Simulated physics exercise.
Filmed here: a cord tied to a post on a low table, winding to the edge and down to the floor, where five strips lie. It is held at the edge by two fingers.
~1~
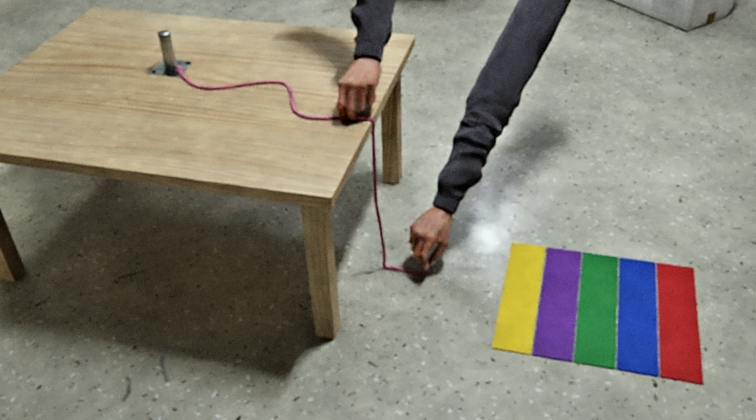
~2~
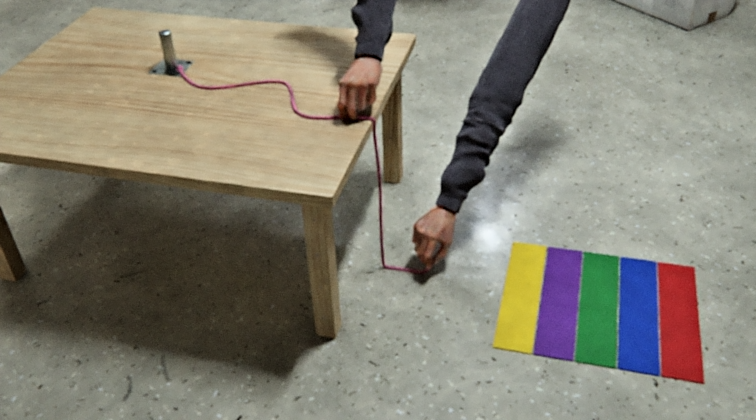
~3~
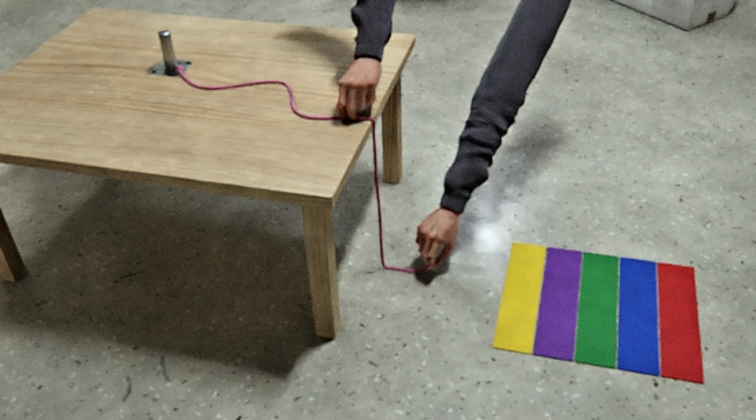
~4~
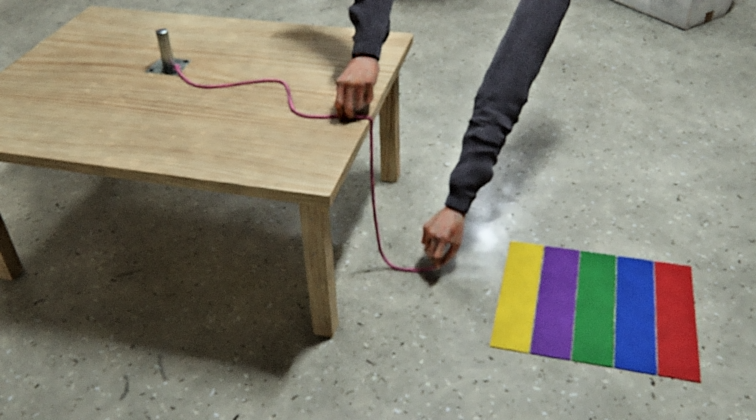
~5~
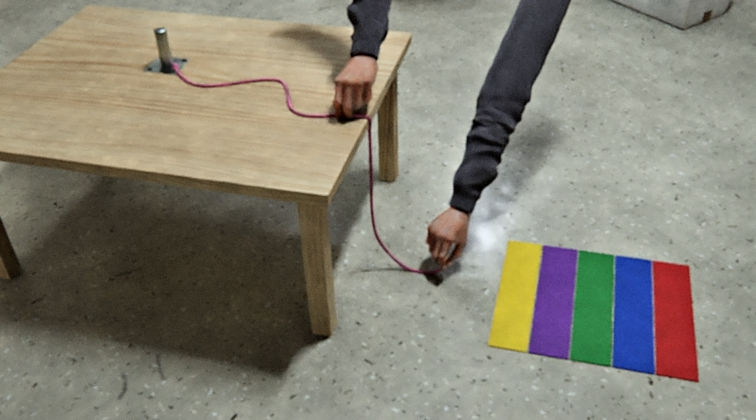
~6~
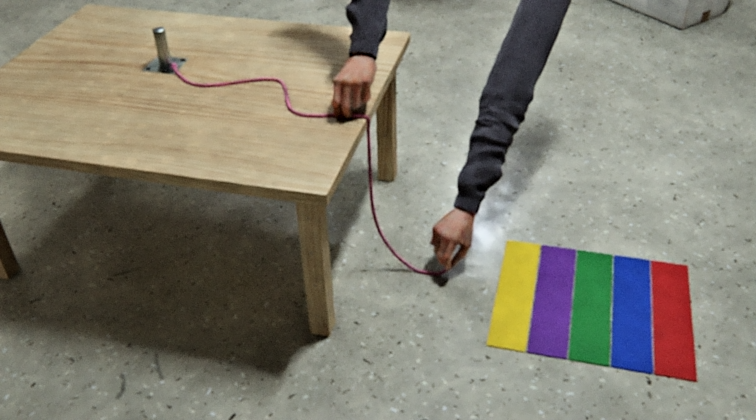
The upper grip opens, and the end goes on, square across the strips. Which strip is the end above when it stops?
The green one.
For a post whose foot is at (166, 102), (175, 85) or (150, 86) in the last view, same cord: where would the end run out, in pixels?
Approximate pixels in order: (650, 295), (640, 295), (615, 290).
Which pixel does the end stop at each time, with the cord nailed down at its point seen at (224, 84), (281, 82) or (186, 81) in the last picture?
It ends up near (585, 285) the first time, (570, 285) the second and (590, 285) the third.
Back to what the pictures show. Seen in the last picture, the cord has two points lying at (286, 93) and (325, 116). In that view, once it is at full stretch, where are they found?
To (313, 98) for the first and to (376, 119) for the second.
Soon after, end near (536, 278); over yellow.
After that, end near (576, 284); over green.
At the stop, end near (600, 288); over green. The green one.
